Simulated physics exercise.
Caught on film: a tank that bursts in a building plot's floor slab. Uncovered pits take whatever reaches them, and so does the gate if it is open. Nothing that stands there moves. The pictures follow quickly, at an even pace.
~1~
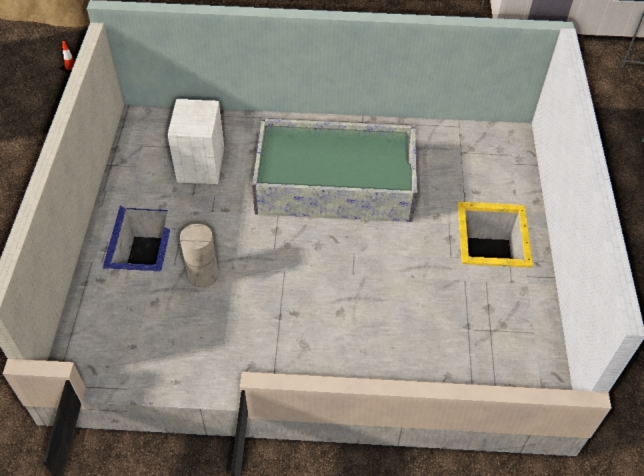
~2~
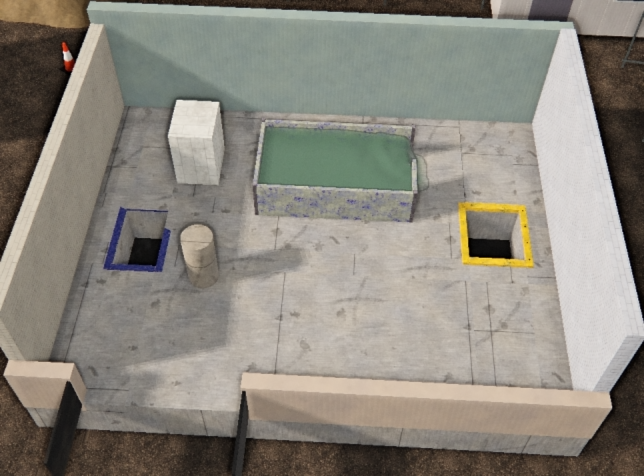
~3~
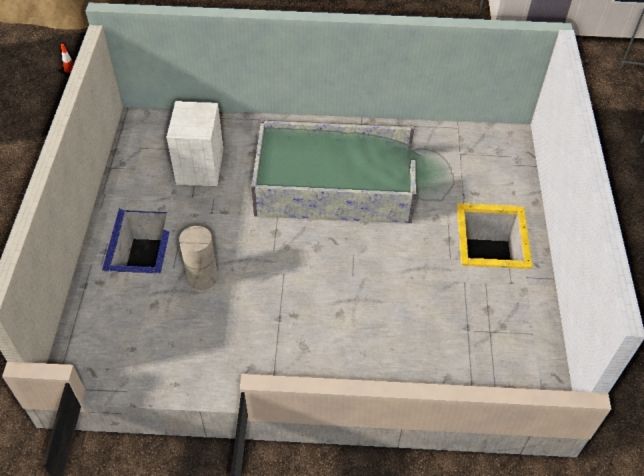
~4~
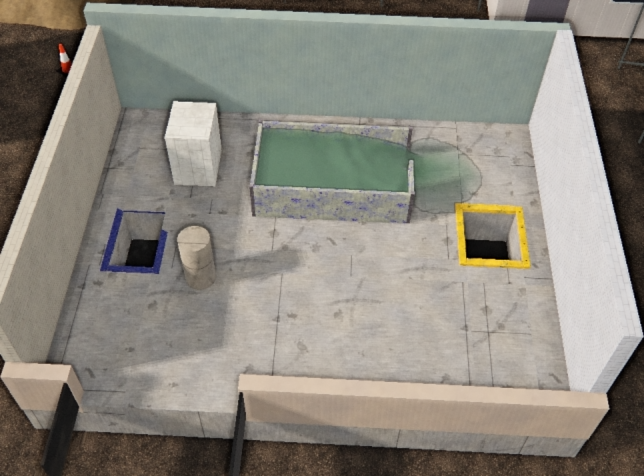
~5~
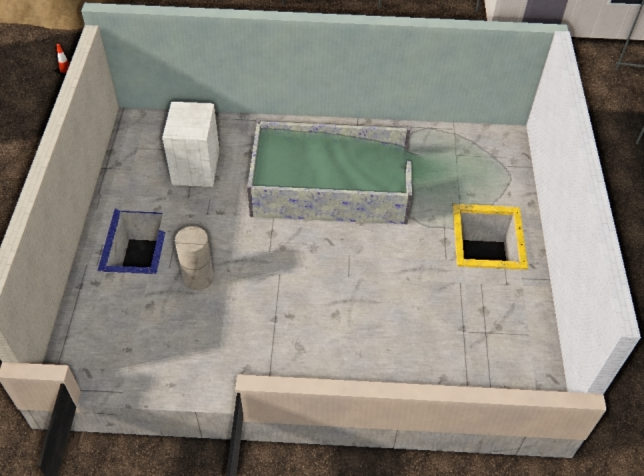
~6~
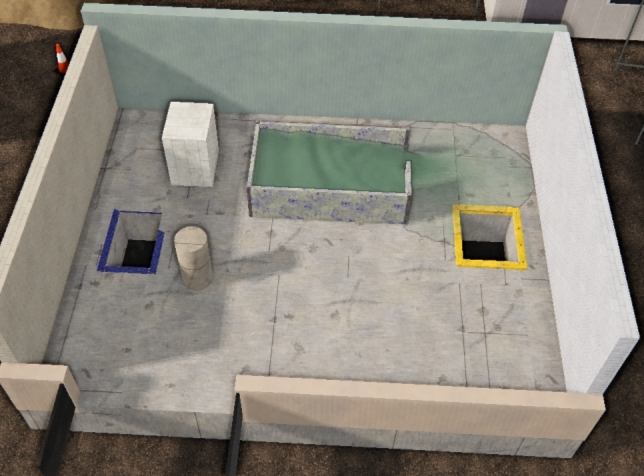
On a walled concrete floor with two square holes, green water sat still in a tank, then poured out through its right side and spread across the slab toward the right-hand wall.
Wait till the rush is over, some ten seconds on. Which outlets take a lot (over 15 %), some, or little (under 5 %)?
The gate takes less than 5 %; the yellow pit takes more than 15 %; the blue pit takes less than 5 %.
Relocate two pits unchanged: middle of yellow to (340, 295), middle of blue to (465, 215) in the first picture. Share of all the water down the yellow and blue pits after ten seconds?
Roughly, in per cent: Yellow 0, blue 20.
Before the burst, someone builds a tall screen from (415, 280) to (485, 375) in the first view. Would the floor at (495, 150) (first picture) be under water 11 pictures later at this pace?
Verdict: Wet.
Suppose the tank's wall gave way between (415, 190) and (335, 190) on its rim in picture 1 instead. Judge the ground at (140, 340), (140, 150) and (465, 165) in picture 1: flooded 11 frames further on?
As listed: No water, no water, not flooded.
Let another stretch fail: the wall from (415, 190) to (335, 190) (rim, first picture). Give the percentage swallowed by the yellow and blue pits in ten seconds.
In per cent: Yellow 8, blue 6.
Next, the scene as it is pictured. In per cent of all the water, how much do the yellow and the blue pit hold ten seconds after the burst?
About 26 and 0 per cent.
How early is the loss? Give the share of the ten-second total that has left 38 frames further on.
I make it 65 per cent.
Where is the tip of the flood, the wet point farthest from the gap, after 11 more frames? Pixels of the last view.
I would point to (554, 331).
A moment on, water covers 15 % of the floor; the gate 0 %, the yellow pit 1 %, the blue pit 0 %.
Next, water covers 15 % of the floor; the gate 0 %, the yellow pit 2 %, the blue pit 0 %.
Then, water covers 20 % of the floor; the gate 0 %, the yellow pit 7 %, the blue pit 0 %.
Later, water covers 40 % of the floor; the gate 0 %, the yellow pit 18 %, the blue pit 0 %.
In the end, water covers 75 % of the floor; the gate 1 %, the yellow pit 27 %, the blue pit 0 %.
